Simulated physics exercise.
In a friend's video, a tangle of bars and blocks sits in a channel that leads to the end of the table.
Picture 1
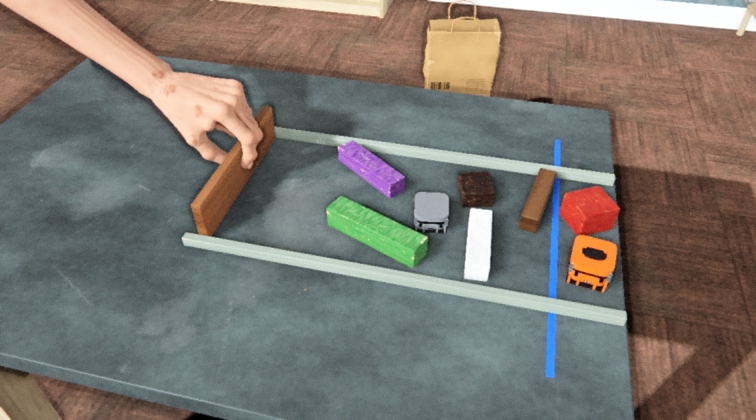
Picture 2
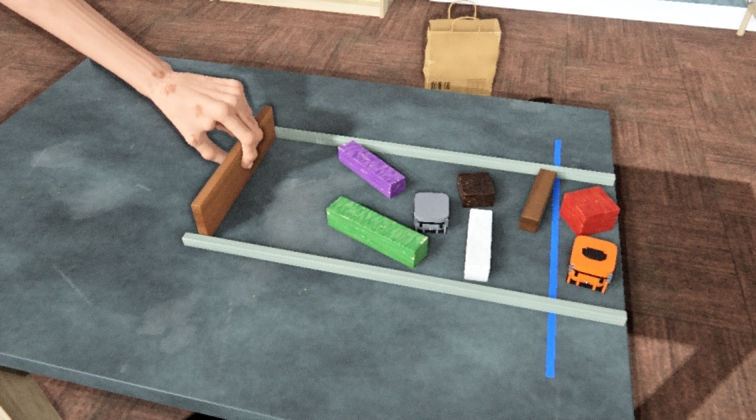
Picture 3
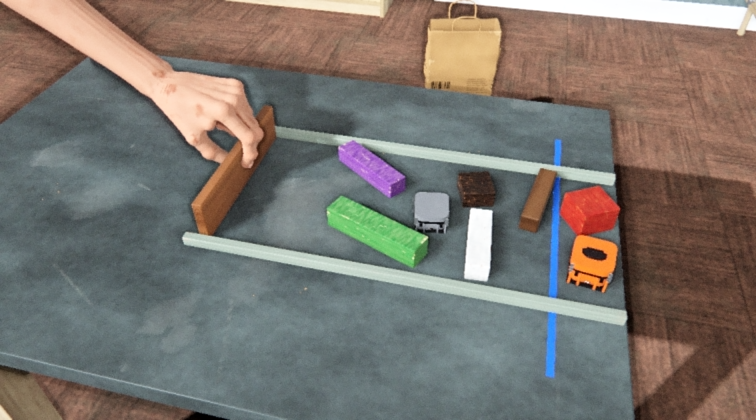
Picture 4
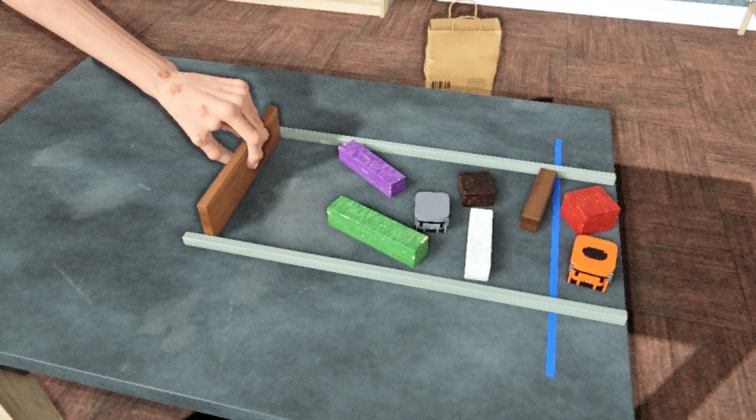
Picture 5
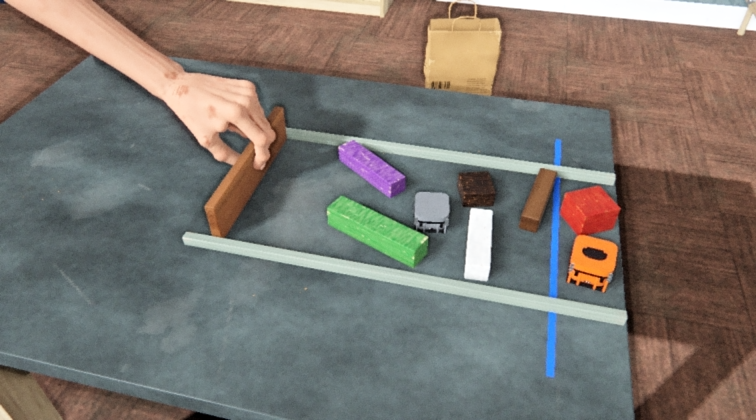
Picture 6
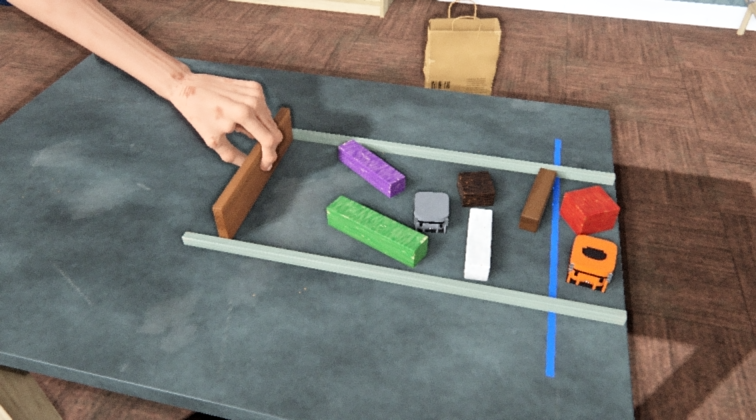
A hand held a wooden board upright on a dark table, then slid it slightly right between two pale rails, while the colourful bars and blocks in front of it stayed still.
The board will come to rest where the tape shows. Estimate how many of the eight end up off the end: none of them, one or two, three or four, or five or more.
Three or four.
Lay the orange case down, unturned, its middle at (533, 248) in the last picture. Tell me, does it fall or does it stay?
It simply slips off.
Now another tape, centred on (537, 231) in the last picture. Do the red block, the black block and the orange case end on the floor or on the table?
Lab note - red block toppled, black block not toppled, orange case toppled.
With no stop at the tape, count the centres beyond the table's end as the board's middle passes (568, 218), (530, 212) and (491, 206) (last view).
Per position: 4 / 2 / 0.
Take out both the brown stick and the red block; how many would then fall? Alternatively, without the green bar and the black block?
2 in the first case, 1 in the second.
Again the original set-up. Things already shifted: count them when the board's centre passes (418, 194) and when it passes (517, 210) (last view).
Answer - first 4, then 8.
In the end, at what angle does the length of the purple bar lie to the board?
Roughly 0° out of line.
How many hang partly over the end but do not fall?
In total, 1 of them.
Soon after, none off yet; orange case at rest near (591, 263); red block at rest near (589, 211); brown stick at rest near (538, 199).
After that, none off yet; orange case at rest near (592, 263); red block at rest near (589, 211); brown stick moving near (546, 198).
In the end, the number that fall off is three or four; gone, white bar, brown stick, red block and orange case.
